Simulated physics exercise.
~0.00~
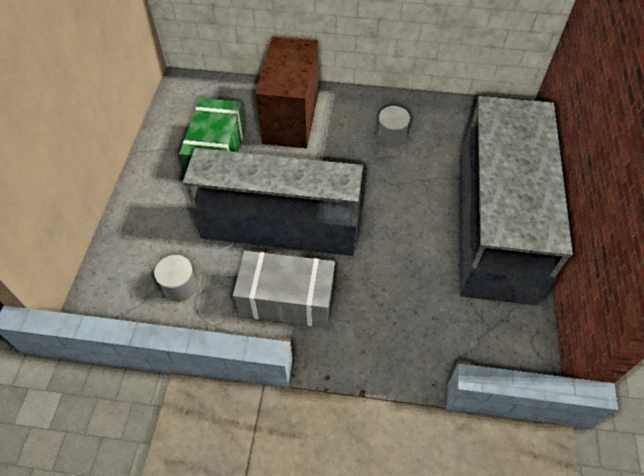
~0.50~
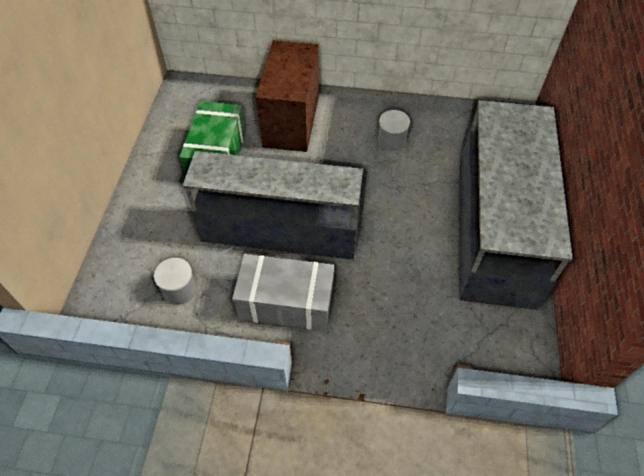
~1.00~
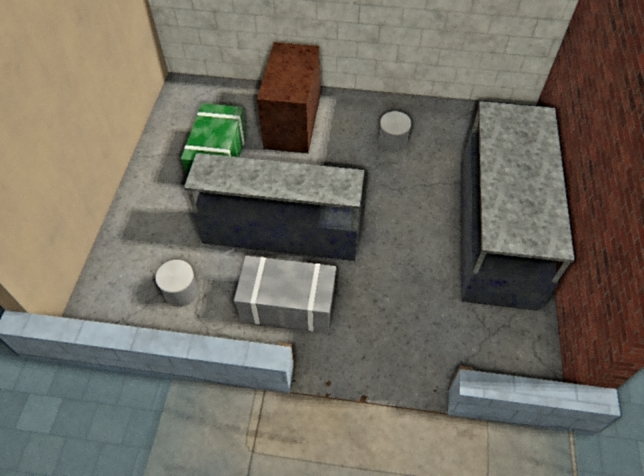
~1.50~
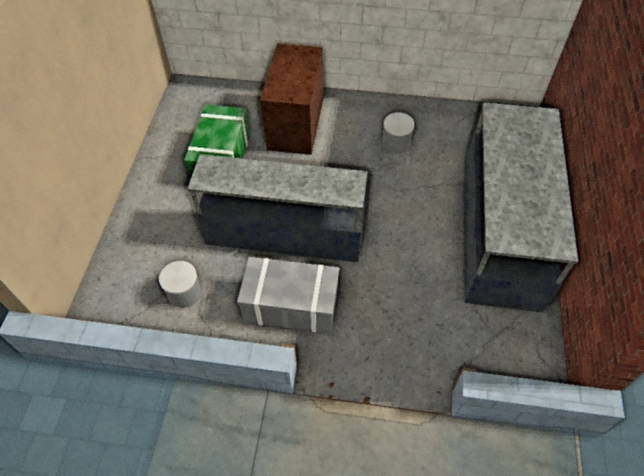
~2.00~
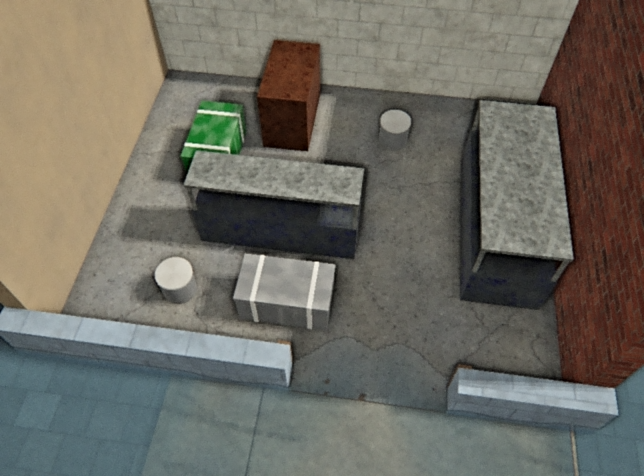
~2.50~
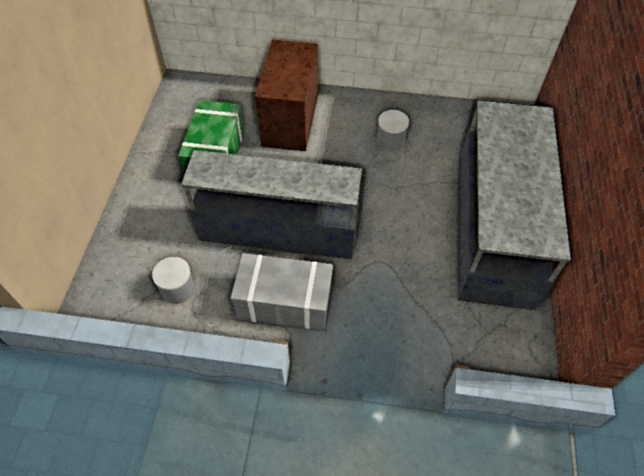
A small walled shop floor is seen from high above its front opening, with the camera wavering very slightly. A green trunk and a rust-brown block stand at back left, behind a dark, grey-topped counter, with a white-banded grey box in front, a pale drum on either side, and another counter at right. Bluish water spreads across the paving outside, then creeps through the doorway, while the objects stay put.
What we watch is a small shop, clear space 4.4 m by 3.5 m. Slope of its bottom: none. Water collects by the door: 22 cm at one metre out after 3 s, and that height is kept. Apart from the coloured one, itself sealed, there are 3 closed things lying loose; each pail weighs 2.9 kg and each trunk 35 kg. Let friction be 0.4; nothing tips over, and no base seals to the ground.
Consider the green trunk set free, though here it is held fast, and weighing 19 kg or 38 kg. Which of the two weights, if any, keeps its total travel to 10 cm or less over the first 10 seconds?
My guess is only the heavier amount suffices.
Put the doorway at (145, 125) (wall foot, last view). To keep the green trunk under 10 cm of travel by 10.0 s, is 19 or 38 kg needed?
Then no option works.
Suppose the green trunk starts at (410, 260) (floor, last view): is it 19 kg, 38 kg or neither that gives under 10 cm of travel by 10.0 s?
Well, no option works.
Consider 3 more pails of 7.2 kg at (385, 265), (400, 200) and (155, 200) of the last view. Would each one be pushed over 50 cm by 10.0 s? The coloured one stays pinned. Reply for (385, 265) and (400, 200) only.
Beyond, beyond.
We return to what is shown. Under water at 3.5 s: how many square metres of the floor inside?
Around 3.5 m2 of it.
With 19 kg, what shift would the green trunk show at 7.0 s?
0 cm.
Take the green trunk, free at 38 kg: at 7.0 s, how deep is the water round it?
About 1 cm.
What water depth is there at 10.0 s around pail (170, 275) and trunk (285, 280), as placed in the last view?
Depth approx. 11 cm / 12 cm.
After 3.5 s the green trunk would be 0 cm from its start with 19 kg and 0 cm from its start with 38 kg; 0 cm of water round it then.
After 4.5 s the green trunk would be 0 cm from its start with 19 kg and 0 cm from its start with 38 kg; 0 cm of water round it then.
After 7.0 s the green trunk would be 0 cm from its start with 19 kg and 0 cm from its start with 38 kg; 1 cm of water round it then.
After 10.0 s the green trunk would be 27 cm from its start with 19 kg and 0 cm from its start with 38 kg; 7 cm of water round it then.
